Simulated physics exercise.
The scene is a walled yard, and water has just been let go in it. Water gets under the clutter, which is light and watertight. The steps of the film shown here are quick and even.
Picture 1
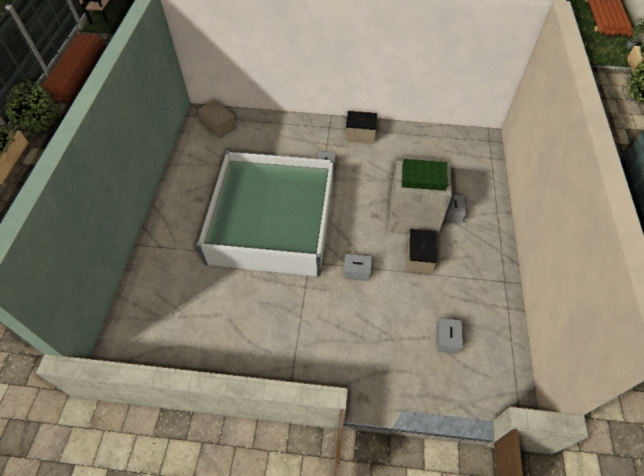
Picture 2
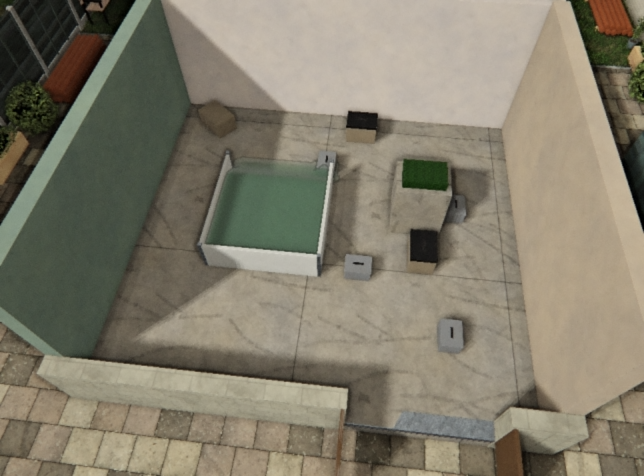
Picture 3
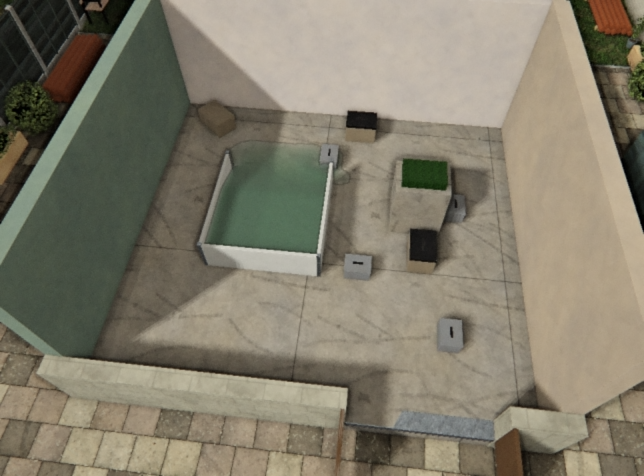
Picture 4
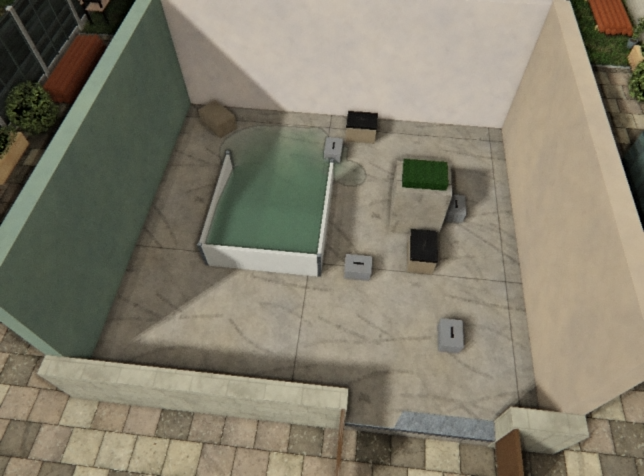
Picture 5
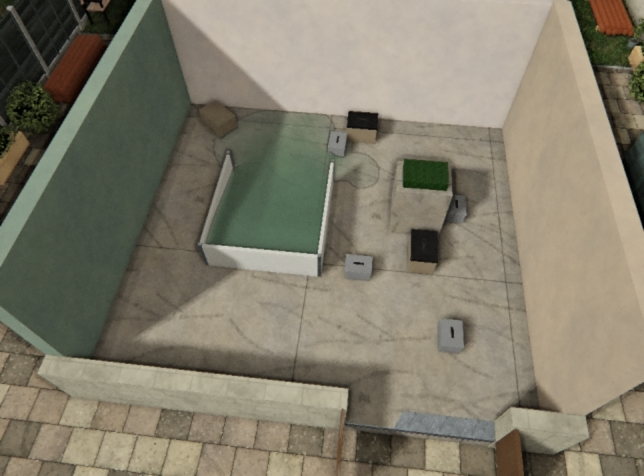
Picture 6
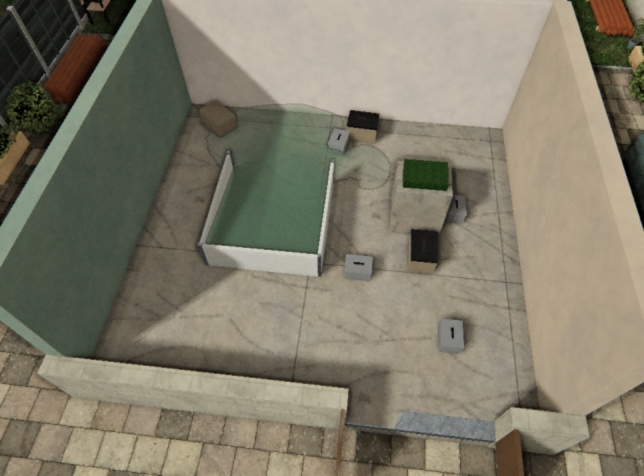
Walled yard with water spreading from the open back of a low basin, nudging a small grey block toward a dark-topped box.
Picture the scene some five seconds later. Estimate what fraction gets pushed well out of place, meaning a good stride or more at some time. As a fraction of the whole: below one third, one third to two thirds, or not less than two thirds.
The fraction is one third to two thirds.
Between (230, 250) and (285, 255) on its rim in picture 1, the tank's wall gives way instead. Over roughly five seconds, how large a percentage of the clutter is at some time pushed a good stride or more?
I'd say around 0 per cent.
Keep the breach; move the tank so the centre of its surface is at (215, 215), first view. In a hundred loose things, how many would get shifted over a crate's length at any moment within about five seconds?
About 40 %.
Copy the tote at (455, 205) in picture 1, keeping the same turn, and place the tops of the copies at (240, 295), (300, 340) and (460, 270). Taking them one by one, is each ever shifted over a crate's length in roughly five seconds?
So, in order, the copies go nowhere much, nowhere much, nowhere much.
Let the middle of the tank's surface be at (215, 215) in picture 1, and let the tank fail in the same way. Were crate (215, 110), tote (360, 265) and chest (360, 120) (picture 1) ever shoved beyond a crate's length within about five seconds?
In turn: Yes, less than that, pushed that far.
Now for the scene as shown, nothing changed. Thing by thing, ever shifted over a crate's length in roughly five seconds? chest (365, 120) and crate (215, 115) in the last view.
Each in turn - got displaced / got displaced.
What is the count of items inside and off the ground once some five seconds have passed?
The answer is 3.
A moment on, 1 of 7 are well off their spots; 0 afloat.
Next, 2 of 7 are well off their spots; 2 afloat.
Later, 3 of 7 are well off their spots; 2 afloat.
In the end, 3 of 7 are well off their spots, and 3 have been at some point; 3 afloat.
